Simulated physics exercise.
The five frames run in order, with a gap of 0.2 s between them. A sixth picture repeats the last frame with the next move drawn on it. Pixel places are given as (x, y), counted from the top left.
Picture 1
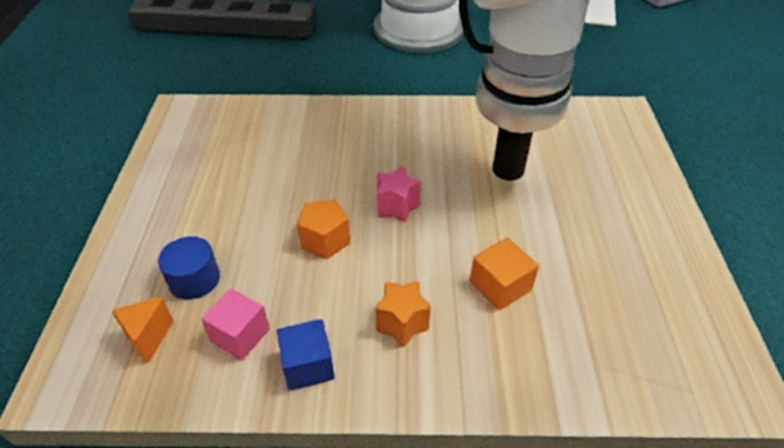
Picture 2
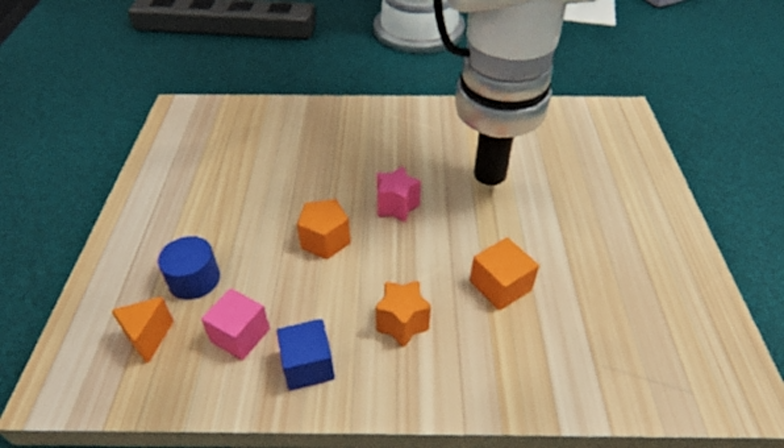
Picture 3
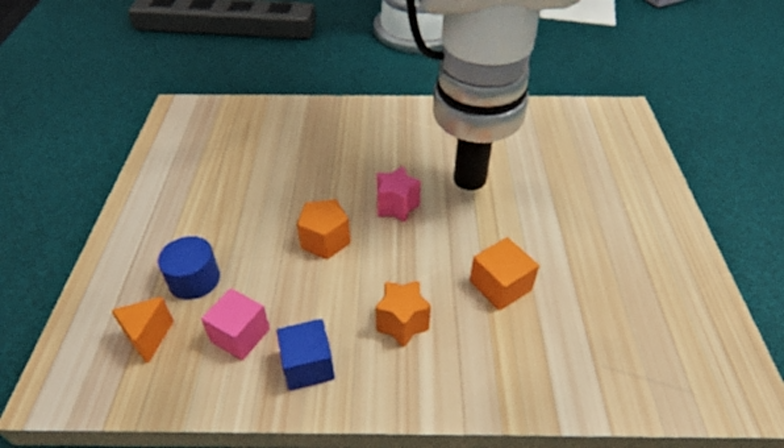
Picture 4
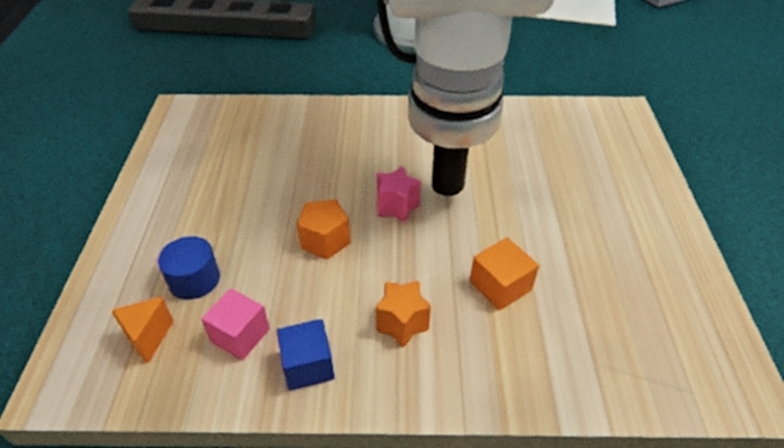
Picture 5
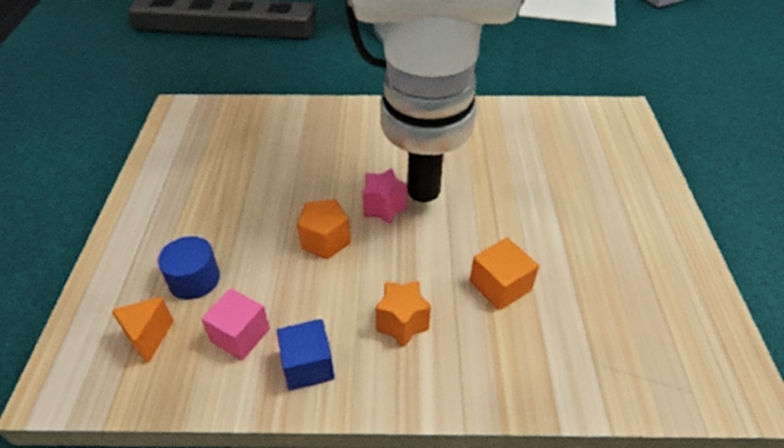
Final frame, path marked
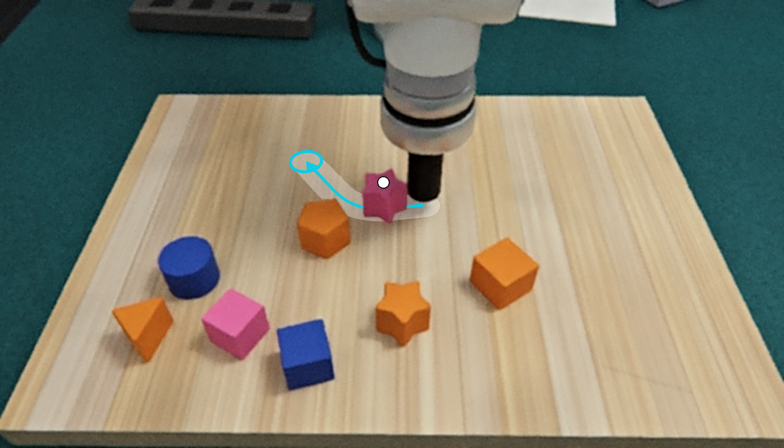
Robot arm with a black stick moving left across a wooden board of coloured blocks, nudging a pink star slightly left.
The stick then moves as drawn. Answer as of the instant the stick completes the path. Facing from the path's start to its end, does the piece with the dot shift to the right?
No, it doesn't check out.
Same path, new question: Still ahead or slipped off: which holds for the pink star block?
The block lies off to the side or behind.
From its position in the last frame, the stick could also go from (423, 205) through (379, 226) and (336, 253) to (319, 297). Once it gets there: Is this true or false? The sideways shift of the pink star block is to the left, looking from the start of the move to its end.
Verdict: False.
Path on the board, from (423, 205) through (371, 209) and (332, 188) to (306, 161); the dot is on the pink star block.
What follows on the original path. One third of the way, stick at (371, 194); orange pentagon at (316, 217), turned 15° anticlockwise; pink star block at (336, 184), turned 30° clockwise.
Two thirds of the way, stick at (330, 174); orange pentagon at (311, 217), turned 35° anticlockwise; pink star block at (301, 177).
At the end, stick at (304, 147); orange pentagon at (311, 217), turned 35° anticlockwise; pink star block at (299, 175), turned 15° anticlockwise.
